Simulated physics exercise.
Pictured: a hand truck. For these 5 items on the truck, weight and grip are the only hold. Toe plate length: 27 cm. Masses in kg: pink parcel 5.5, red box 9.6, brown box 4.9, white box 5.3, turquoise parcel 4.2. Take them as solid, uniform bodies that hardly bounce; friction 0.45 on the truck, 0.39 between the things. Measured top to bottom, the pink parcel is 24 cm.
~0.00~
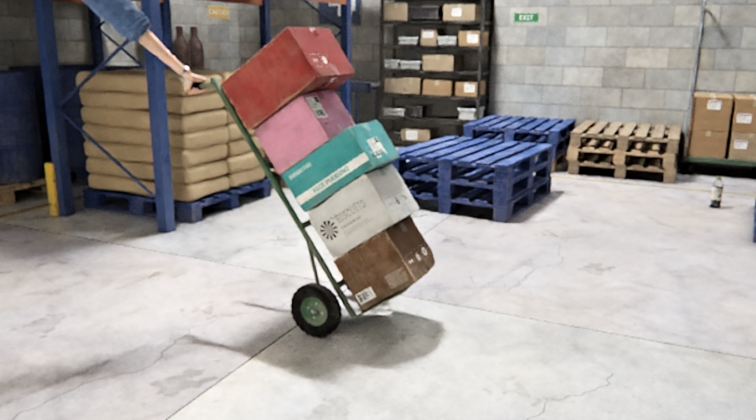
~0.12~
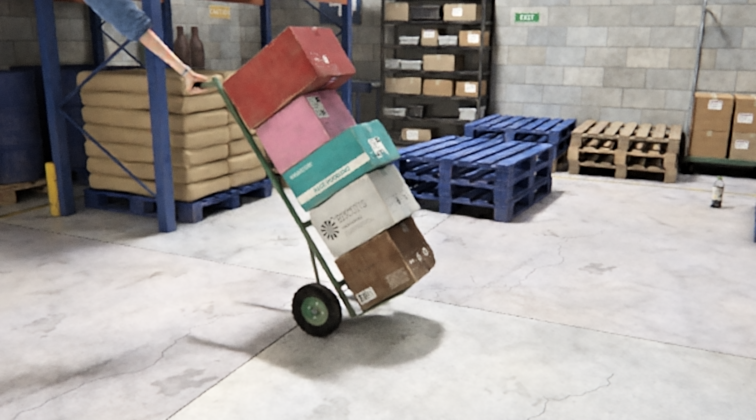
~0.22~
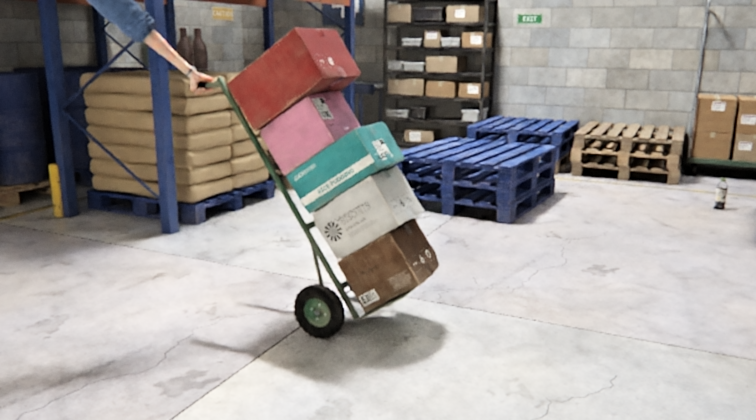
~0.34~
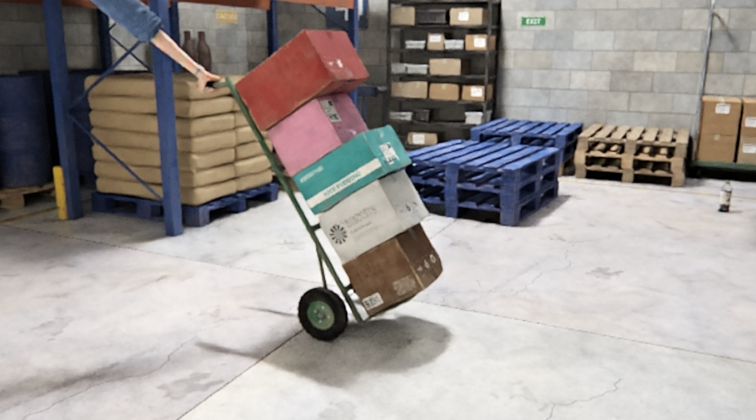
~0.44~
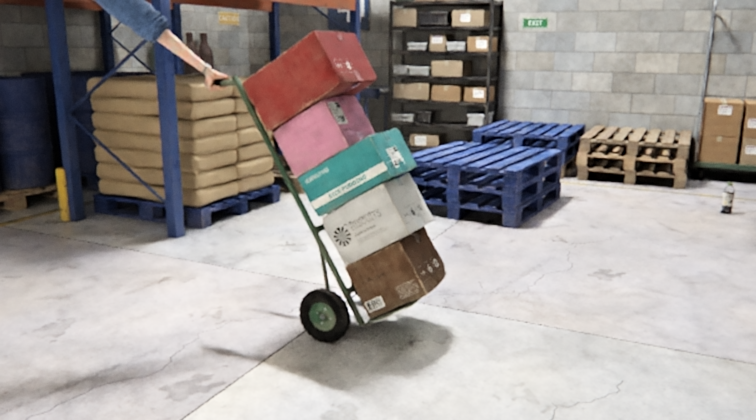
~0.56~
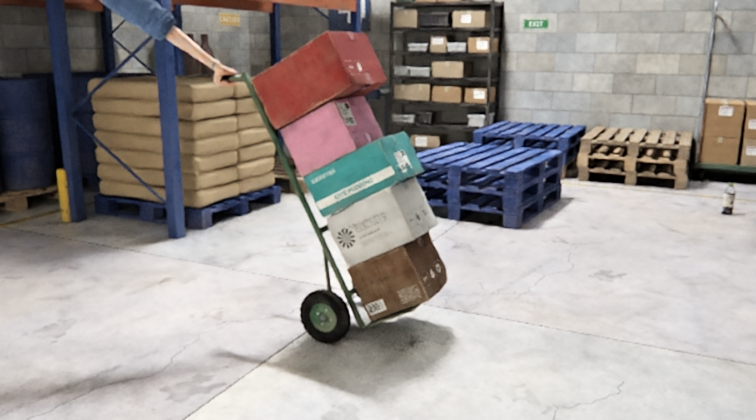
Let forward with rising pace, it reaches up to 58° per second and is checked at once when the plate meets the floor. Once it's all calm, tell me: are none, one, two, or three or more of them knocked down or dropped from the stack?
Three or more are.
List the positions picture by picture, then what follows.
The first picture shows leaning back 35°; pink parcel (307, 131); red box (290, 79).
The second picture shows leaning back 35°; turquoise parcel (342, 166); brown box (387, 262).
The third picture shows leaning back 34°; white box (367, 212); turquoise parcel (346, 167).
The fourth picture shows leaning back 33°; brown box (395, 268); white box (373, 216).
The fifth picture shows leaning back 31°; turquoise parcel (358, 172); brown box (398, 271).
The sixth picture shows leaning back 28°; pink parcel (333, 136); red box (321, 81).
After 1.56 s, truck upright; red box tipped 14° from how it sat near (487, 104); pink parcel tipped 14° from how it sat near (456, 156); turquoise parcel tipped 14° from how it sat.
After 1.96 s, truck upright; pink parcel, red box and turquoise parcel now dropped from the stack; white box tipped 43° from how it sat; brown box tipped 43° from how it sat.
After 2.26 s, truck upright; white box now dropped from the stack; brown box on its side.
At rest (3.8 s), dropped from the stack, pink parcel, red box, white box and turquoise parcel; tipped over on the truck, brown box. In the last view, pink parcel near (660, 348).
